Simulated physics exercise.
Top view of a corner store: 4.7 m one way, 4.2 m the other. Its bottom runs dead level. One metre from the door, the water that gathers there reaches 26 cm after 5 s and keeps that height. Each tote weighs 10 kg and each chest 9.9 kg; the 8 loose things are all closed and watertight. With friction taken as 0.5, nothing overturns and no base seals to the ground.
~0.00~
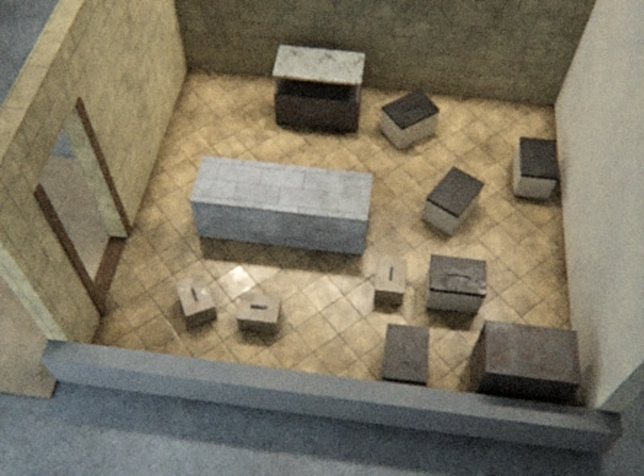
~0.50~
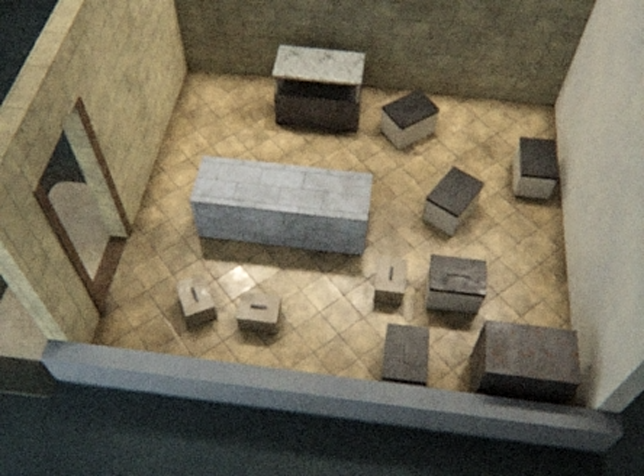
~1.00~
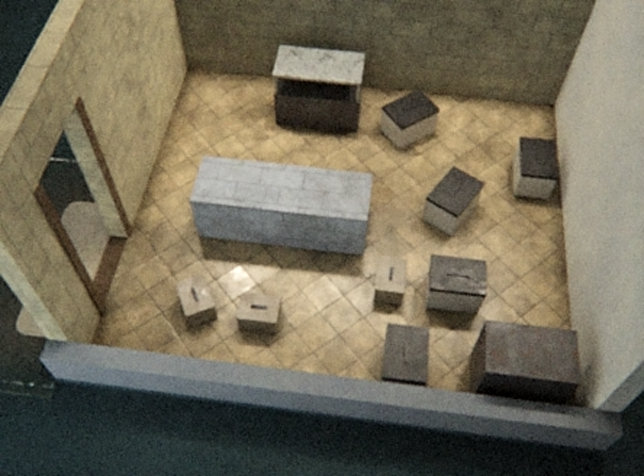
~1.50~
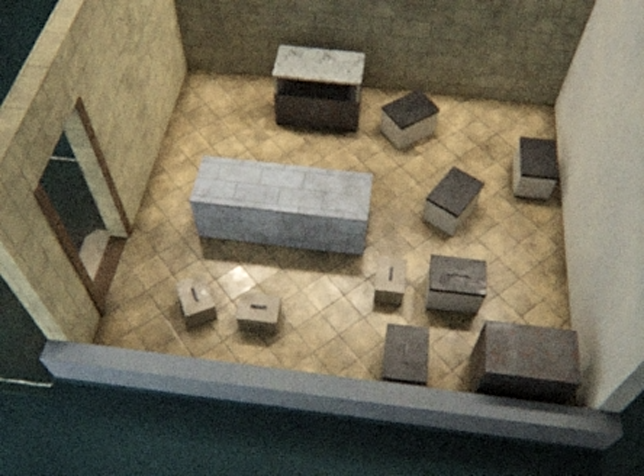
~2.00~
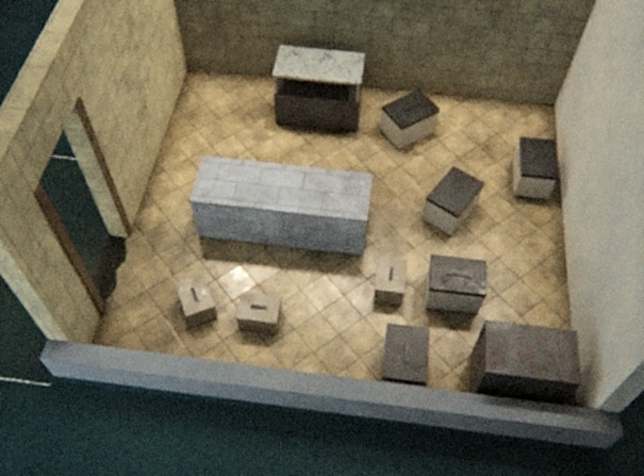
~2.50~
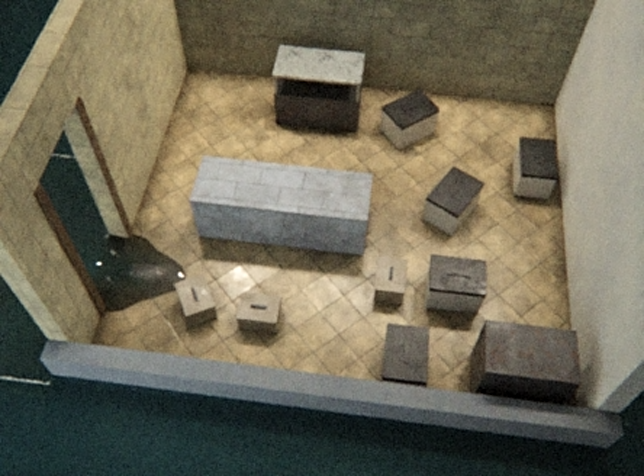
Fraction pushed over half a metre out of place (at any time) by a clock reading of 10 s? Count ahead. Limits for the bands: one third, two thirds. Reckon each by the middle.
The share is two thirds and up.
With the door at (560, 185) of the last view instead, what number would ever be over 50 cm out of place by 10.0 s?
In that case the number is 4.
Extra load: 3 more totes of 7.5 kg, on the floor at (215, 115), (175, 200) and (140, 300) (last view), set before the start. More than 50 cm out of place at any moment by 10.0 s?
In the same order as the question: Not as far, not as far, farther.
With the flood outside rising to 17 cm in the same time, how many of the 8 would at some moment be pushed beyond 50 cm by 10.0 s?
You'd get 1 in that case.
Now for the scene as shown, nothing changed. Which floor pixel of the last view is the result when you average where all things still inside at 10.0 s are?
Averaged position, last view: Near pixel (463, 224).
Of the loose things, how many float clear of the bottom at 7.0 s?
It comes to 1 of them.
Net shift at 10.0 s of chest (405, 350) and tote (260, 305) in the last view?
Net displacement, in order: 150 cm; 120 cm.
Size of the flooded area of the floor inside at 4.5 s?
Flooded: Near 4.5 m2.
After 3.5 s 0 of 8 are over 50 cm from their spots; 0 afloat.
After 4.5 s 0 of 8 are over 50 cm from their spots; 0 afloat.
After 7.0 s 1 of 8 are over 50 cm from their spots; 1 afloat.
After 10.0 s 6 of 8 are over 50 cm from their spots, and 6 have been at some point; 5 afloat.
